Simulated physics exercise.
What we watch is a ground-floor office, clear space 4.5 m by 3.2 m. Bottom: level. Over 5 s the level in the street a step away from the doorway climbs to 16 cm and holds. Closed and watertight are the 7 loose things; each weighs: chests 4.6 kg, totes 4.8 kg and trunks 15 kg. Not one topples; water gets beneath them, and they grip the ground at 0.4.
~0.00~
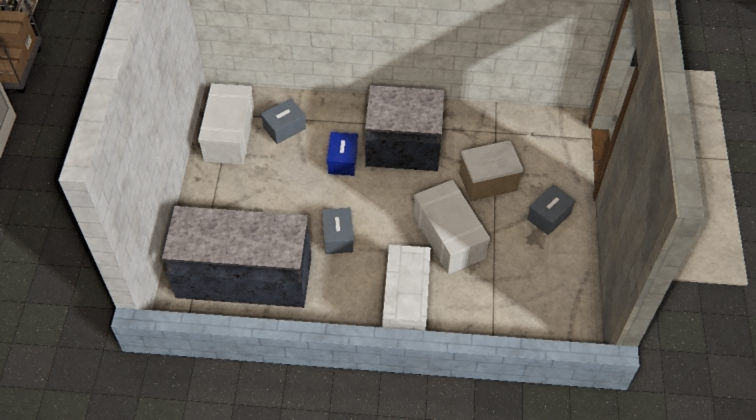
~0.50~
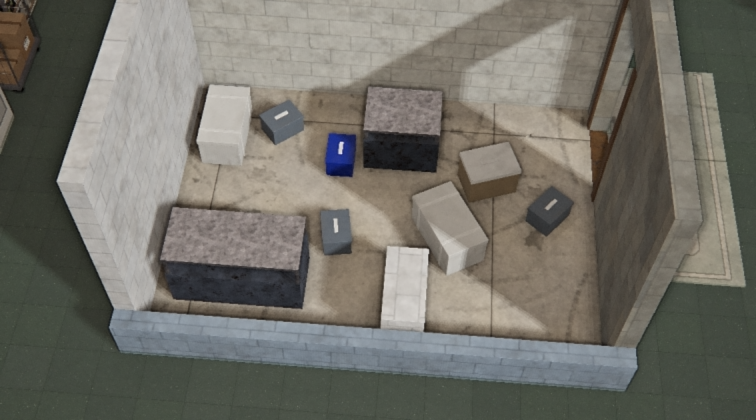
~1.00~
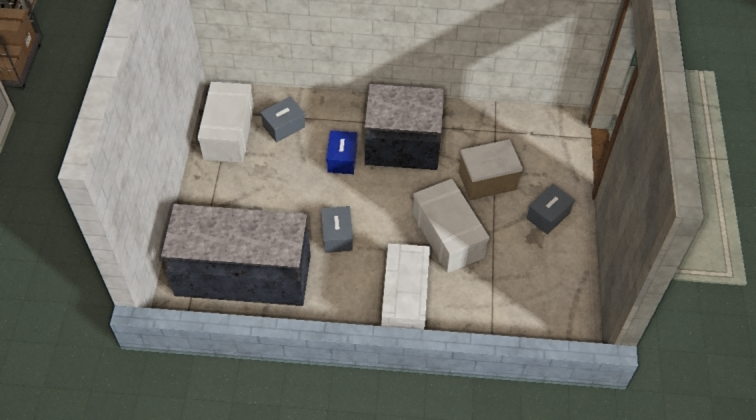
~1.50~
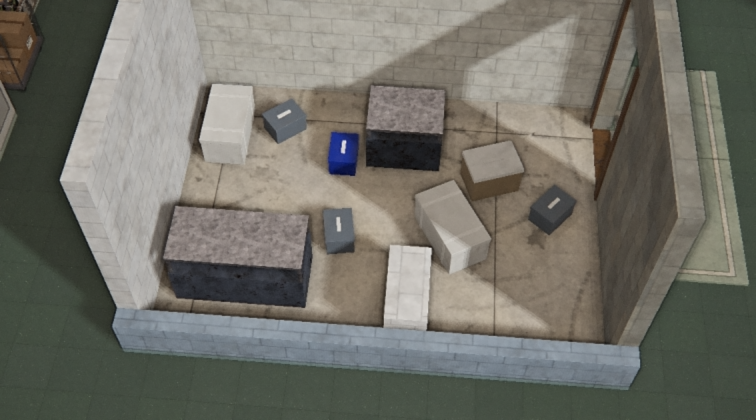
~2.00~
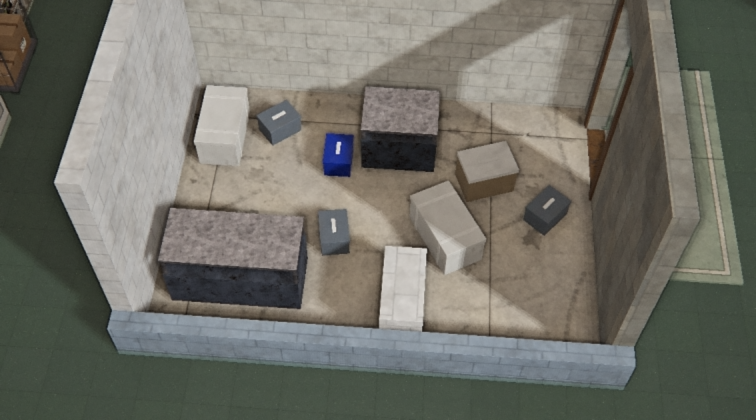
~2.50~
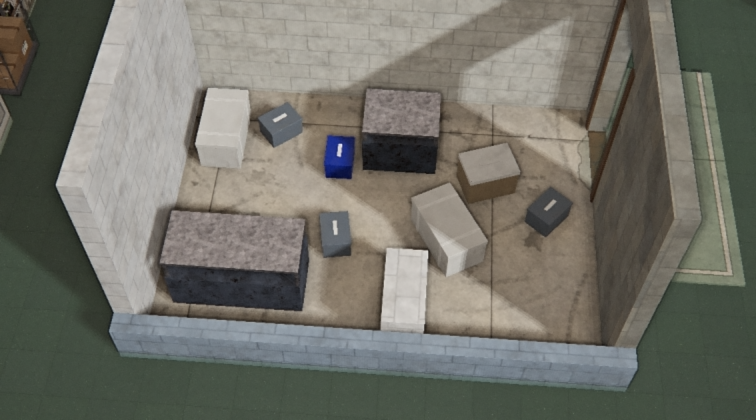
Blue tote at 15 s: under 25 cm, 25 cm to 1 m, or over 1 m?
My money says it edges along a bit.
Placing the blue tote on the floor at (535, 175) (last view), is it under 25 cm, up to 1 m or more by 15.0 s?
Answer: It covers a big distance.
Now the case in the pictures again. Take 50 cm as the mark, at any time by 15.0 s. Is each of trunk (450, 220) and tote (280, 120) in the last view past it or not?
Within, beyond.
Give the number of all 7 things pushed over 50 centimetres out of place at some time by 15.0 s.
The answer here is 4.
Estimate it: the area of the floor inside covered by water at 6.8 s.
Wet: Near 7.0 m2.
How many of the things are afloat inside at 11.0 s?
4.
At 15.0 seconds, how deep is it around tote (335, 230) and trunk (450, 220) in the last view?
Around 9 cm and 8 cm.
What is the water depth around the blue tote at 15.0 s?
I'd put it at about 6 cm.
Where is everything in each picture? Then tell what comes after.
In the first frame, the blue tote at (343, 147), on the bottom; 0.0 m2 under water; 0 of 7 have shifted.
In the second frame, the blue tote at (341, 148), on the bottom; water covers 0.0 m2; 0 of 7 have shifted.
In the third frame, the blue tote at (342, 146) rests on the ground; 0.0 m2 under water; 0 of 7 have shifted.
In the fourth frame, the blue tote at (343, 147) rests on the ground; water covers 0.0 m2; 0 of 7 have shifted.
In the fifth frame, the blue tote at (338, 148) rests on the ground; water covers 0.0 m2; 0 of 7 have shifted.
In the sixth frame, the blue tote at (340, 151) rests on the ground; water covers 0.0 m2; 0 of 7 have shifted.
After 3.5 s the blue tote is near (340, 151), 0.0 m from its start, aground; 0 afloat.
After 6.8 s the blue tote is near (340, 151), 0.0 m from its start, aground; 1 afloat.
After 11.0 s the blue tote is near (322, 128), 0.4 m from its start, afloat; 4 afloat.
After 15.0 s the blue tote is near (355, 180), 0.4 m from its start, afloat; 7 afloat.
